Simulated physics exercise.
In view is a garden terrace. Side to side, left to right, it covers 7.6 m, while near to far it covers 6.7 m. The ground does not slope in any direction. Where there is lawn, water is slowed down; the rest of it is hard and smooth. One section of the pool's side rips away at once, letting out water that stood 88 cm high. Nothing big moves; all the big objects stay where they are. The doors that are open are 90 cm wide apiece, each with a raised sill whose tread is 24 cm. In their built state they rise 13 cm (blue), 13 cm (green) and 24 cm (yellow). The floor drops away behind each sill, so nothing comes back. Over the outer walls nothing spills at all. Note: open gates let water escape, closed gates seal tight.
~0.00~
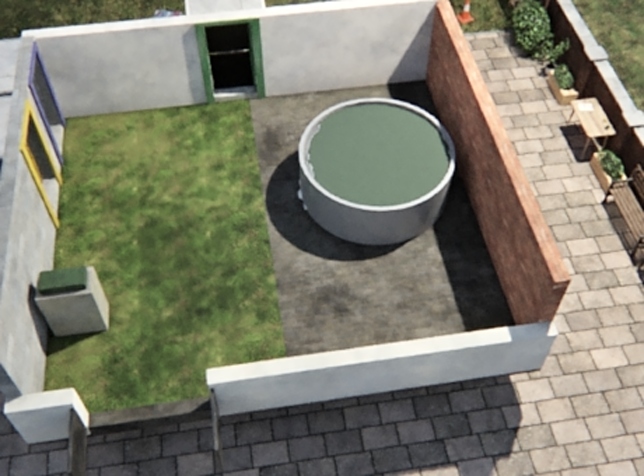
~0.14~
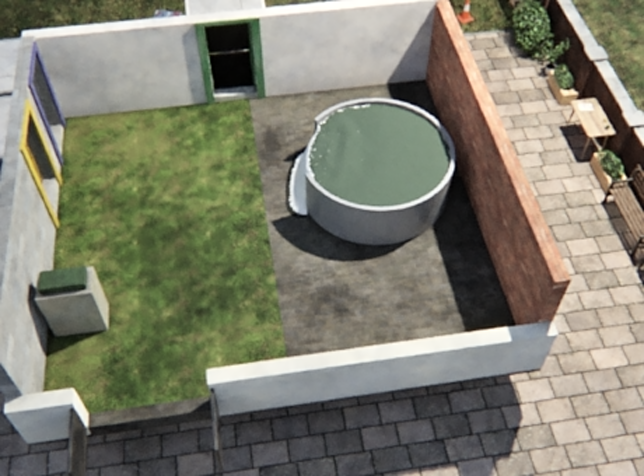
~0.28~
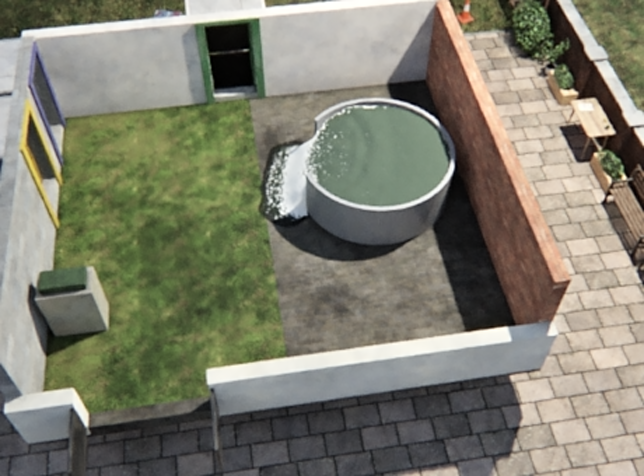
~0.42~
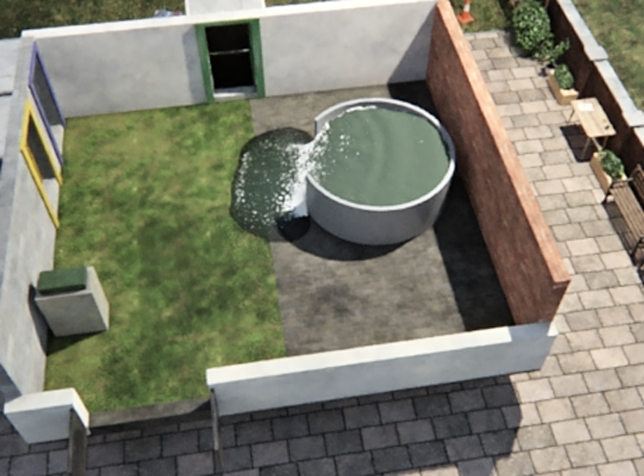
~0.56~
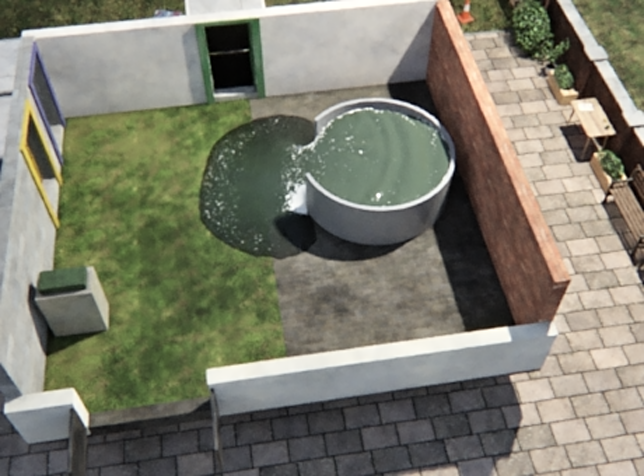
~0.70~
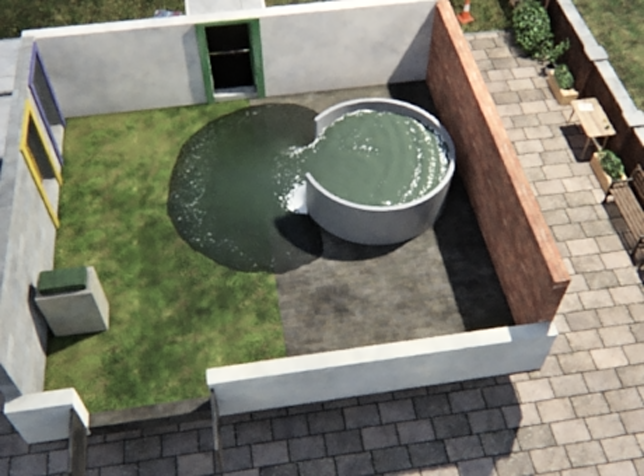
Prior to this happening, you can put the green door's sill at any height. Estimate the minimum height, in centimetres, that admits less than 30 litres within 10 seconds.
Roughly 13.5 centimetres.
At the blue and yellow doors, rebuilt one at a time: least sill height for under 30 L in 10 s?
Some 28 cm for blue, some 19 cm for yellow.
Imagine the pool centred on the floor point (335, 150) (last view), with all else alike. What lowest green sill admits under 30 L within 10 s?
A minimum of about 27 cm.
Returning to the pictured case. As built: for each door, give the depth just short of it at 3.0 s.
In cm: Blue 36, green 16, yellow 25.
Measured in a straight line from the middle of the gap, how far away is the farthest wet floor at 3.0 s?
Near 5.4 m, more or less.
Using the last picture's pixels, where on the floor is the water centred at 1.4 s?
My guess is close to (323, 183).
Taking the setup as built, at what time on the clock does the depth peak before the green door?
1.8 s.
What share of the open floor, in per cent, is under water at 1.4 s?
Around 35 per cent of the free floor.
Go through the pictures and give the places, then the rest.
The pool at (377, 154) is whole and still, 88 cm deep; the green door at (232, 61) is dry, in the first picture.
The gap is at (304, 169), the front 0.3 m out at (291, 208); the back of the pool holds 88 cm, in the second picture.
The front is at (272, 154), 0.8 m from the gap at (304, 171); 1.4 m2 of floor is wet, 88 cm left at the back, in the third picture.
The front is at (247, 148), 1.3 m from the gap at (304, 173); 3.2 m2 of floor is wet, 88 cm left at the back, in the fourth picture.
The gap is at (304, 173), the front 1.9 m out at (219, 145); the back of the pool holds 87 cm, in the fifth picture.
Water pours out at (304, 173) and has run 2.5 m, to (186, 149); about 5 cm deep outside, 79 cm at the back; 0.4 m in a straight line remain to the green door at (232, 61), in the sixth picture.
After 1.4 s water covers 35 % of the floor, deepest (43 cm) near (300, 183); 14 cm at the green door, 0 litres in over its 13 cm sill.
After 3.0 s water covers 55 % of the floor, deepest (37 cm) near (63, 150); 16 cm at the green door, 24 litres in over its 13 cm sill.
After 10.0 s water covers 100 % of the floor, deepest (13 cm) near (449, 145); 10 cm at the green door, 34 litres in over its 13 cm sill.
At the green door as built, the water arrived by 0.9 s and peaked near 22 cm at 1.8 s.
Run again over the same 10 s with other heights there, 56 litres in over 11.5 cm, 15 litres over 15.5 cm. The limit of 30 litres is kept from about 13.5 cm up.
